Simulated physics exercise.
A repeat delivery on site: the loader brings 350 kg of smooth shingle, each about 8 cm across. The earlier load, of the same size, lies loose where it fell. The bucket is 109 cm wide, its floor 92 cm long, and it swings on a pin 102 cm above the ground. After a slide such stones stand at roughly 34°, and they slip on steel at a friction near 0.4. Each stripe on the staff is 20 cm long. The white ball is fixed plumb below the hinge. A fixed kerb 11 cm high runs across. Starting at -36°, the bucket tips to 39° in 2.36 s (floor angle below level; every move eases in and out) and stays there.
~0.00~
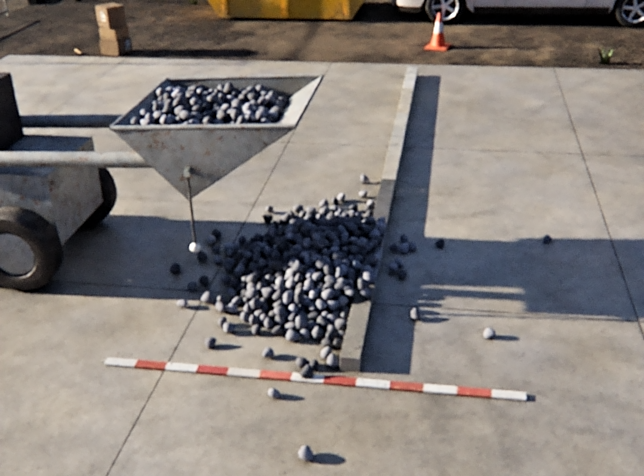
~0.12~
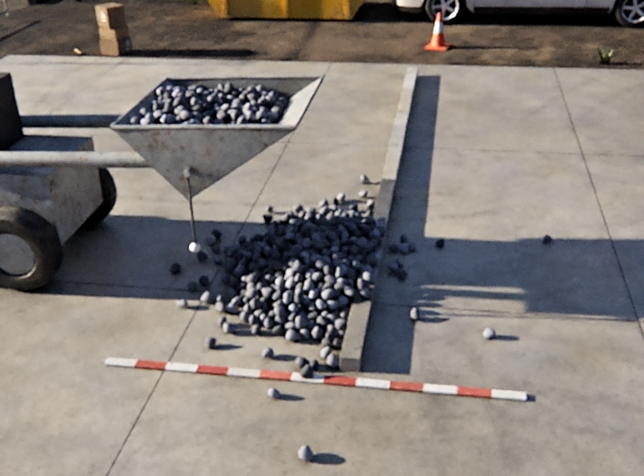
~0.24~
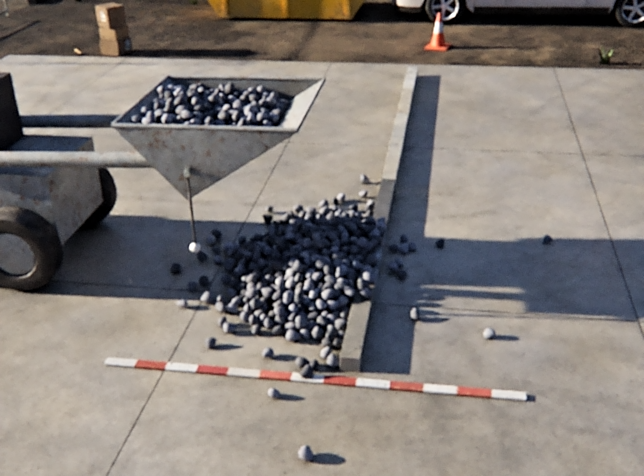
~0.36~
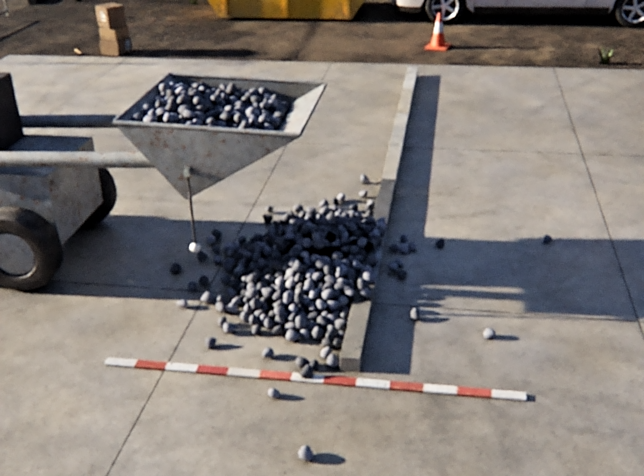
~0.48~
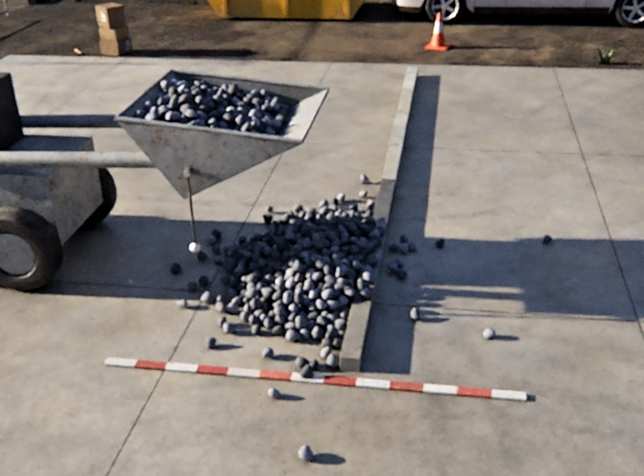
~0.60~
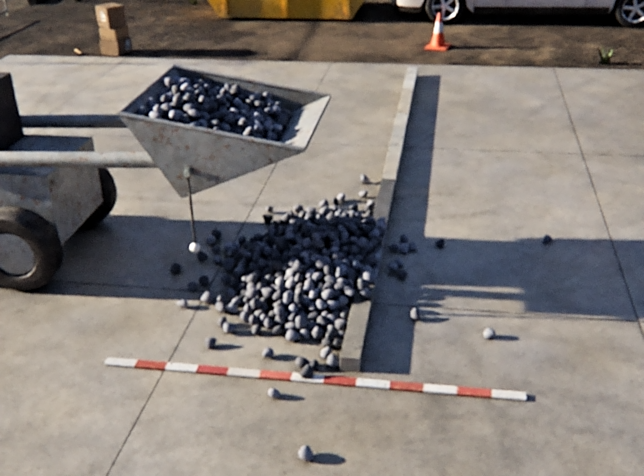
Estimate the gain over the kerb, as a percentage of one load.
Close to 22 parts in a hundred.
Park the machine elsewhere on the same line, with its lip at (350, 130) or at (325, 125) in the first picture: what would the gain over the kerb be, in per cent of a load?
Near 75 per cent from the first place, 50 from the second.
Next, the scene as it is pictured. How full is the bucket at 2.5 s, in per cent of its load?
It holds some 10 per cent.
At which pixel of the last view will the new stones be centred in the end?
Their middle is at about (333, 253).
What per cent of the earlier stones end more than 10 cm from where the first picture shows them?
Roughly 15 per cent of them.
After 1.8 s the floor is at 27°; in per cent of one load, 91 in the bucket, 108 on this side of the kerb, 2 over the kerb; the foremost stones are at (439, 265).
After 2.5 s the floor is at 39°; in per cent of one load, 12 in the bucket, 174 on this side of the kerb, 14 over the kerb; the foremost stones are at (485, 281).
After 2.8 s the floor is at 39°; in per cent of one load, 1 in the bucket, 178 on this side of the kerb, 22 over the kerb; the foremost stones are at (521, 287).
After 5.4 s the floor is at 39°; in per cent of one load, 0 in the bucket, 176 on this side of the kerb, 24 over the kerb; the foremost stones are at (547, 290). Net gain over the kerb, 22.
